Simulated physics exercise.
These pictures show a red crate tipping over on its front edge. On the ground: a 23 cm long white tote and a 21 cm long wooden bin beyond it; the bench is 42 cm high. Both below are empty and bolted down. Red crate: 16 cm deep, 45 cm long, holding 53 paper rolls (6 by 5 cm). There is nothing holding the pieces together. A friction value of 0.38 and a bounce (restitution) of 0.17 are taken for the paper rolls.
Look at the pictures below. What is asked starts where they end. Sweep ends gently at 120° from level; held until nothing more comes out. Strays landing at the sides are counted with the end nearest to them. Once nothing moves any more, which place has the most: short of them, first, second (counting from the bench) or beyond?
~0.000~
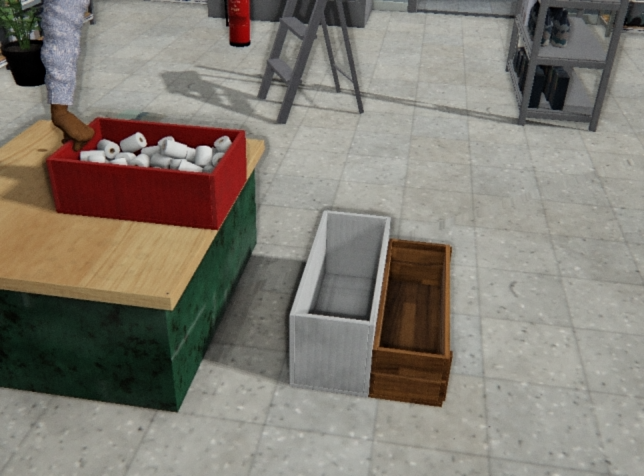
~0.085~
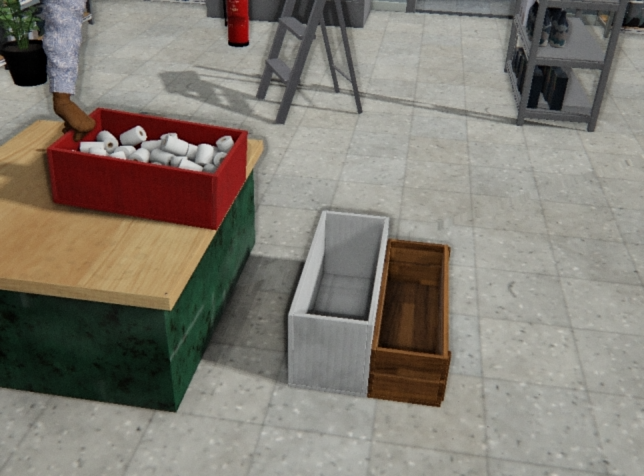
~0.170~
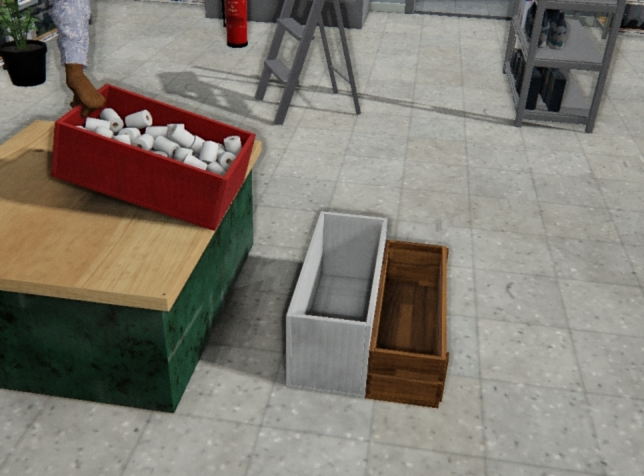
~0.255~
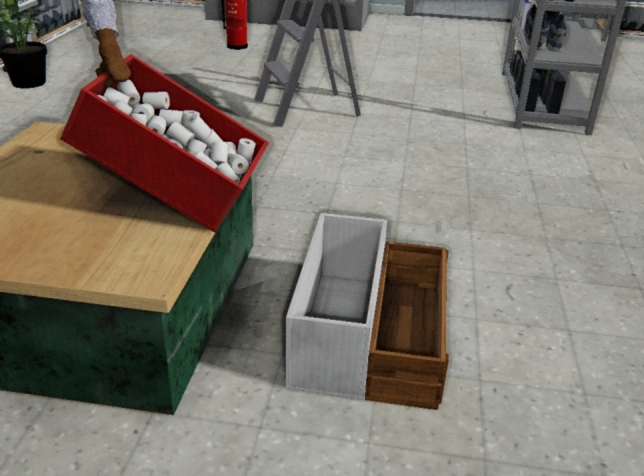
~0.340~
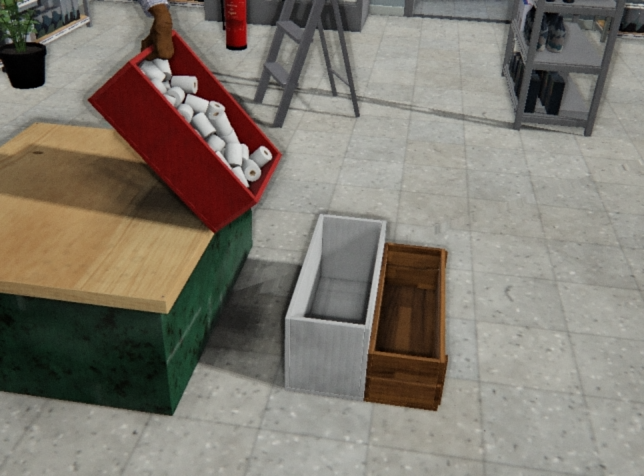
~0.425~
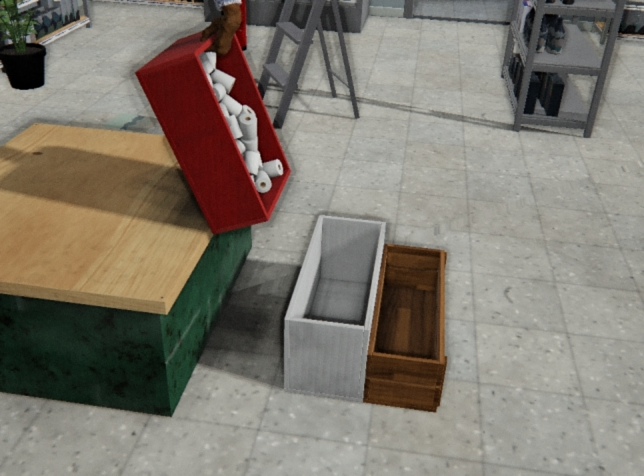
Nearer.
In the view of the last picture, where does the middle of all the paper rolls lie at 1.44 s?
(345, 320).
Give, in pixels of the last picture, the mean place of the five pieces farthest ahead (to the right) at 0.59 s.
Mean position approx. (306, 129).
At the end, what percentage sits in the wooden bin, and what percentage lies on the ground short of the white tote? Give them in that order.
25 and 20 %.
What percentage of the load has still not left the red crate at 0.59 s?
I'd estimate close to 100 in a hundred.
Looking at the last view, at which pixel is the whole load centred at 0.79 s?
Somewhere around pixel (336, 249) in the last view.
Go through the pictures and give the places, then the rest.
In the first frame (we follow the rim corner now nearest the camera), red crate at (210, 174); white tote at (369, 323); tilt 0°; nothing out yet.
The second frame shows red crate at (213, 175); tilt 4°.
The third frame shows red crate at (223, 177); tilt 15°.
The fourth frame shows red crate at (239, 185); tilt 30°.
The fifth frame shows red crate at (255, 198); tilt 49°.
The sixth frame shows red crate at (267, 216); white tote at (364, 328); tilt 68°; nothing out yet.
After 0.59 s, tilt 102°; 52 still in the red crate and 1 in the air.
After 0.79 s, tilt 120°; 14 still in the red crate, 15 in the white tote, 2 in the wooden bin and 22 in the air.
After 1.07 s, tilt 120°; 26 in the white tote, 14 in the wooden bin, 3 on the ground short of the white tote, 1 on the ground beyond the wooden bin and 9 in the air.
When it is over (at 1.44 s), 27 in the white tote, 14 in the wooden bin, 11 on the ground short of the white tote and 1 on the ground beyond the wooden bin.
